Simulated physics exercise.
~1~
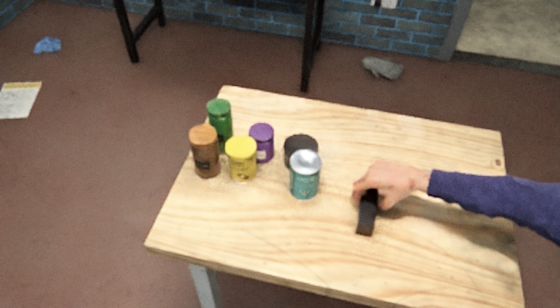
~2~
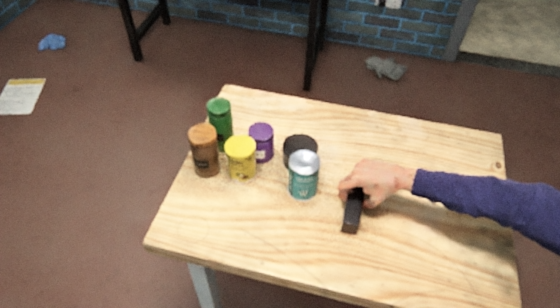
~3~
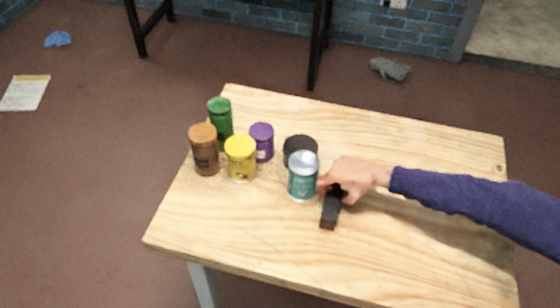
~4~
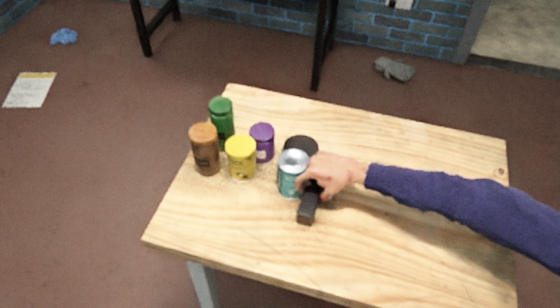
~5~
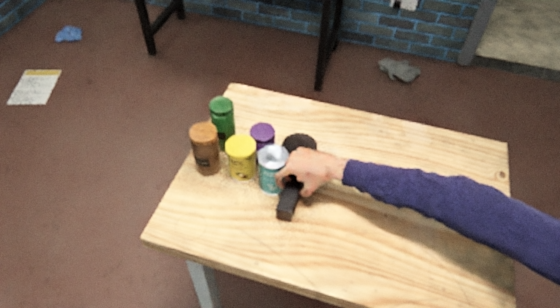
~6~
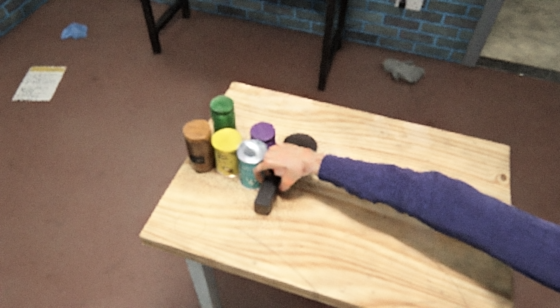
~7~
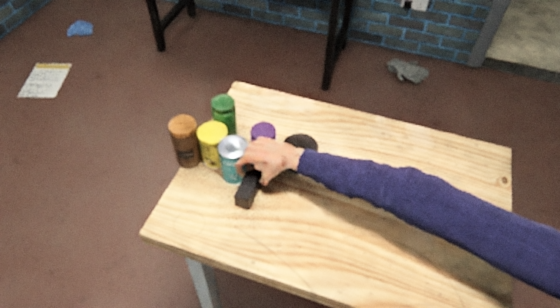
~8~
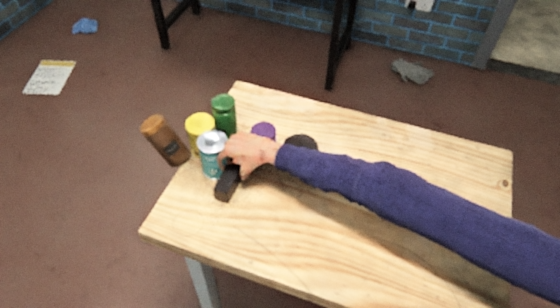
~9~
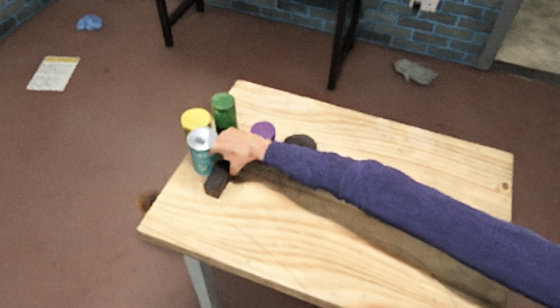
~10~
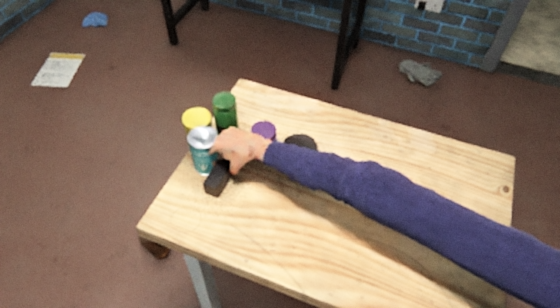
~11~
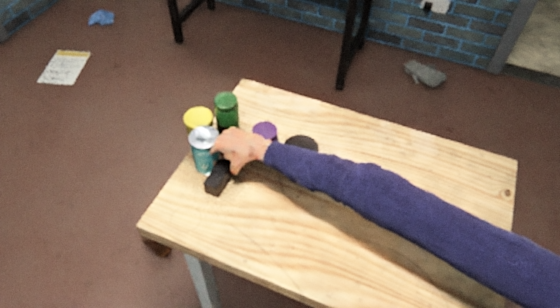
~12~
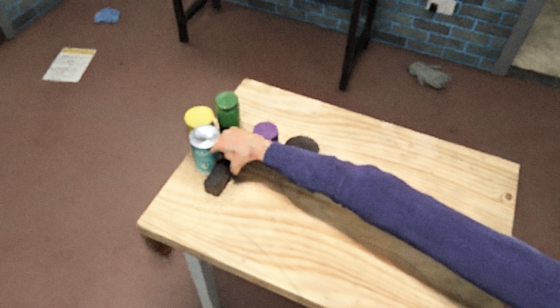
On a pale wooden table in a room with a dark reddish floor and blue brick wall, six coloured containers stand near the left end. A hand in a purple sleeve slides a dark block leftward until it meets the turquoise tin and pushes it along. The yellow tin and then the brown jar are shoved left as well. The brown jar tips over the left edge and drops out of sight toward the floor. The hand stops, leaving the turquoise and yellow tins upright near the edge, with the green, purple and black containers still in place.
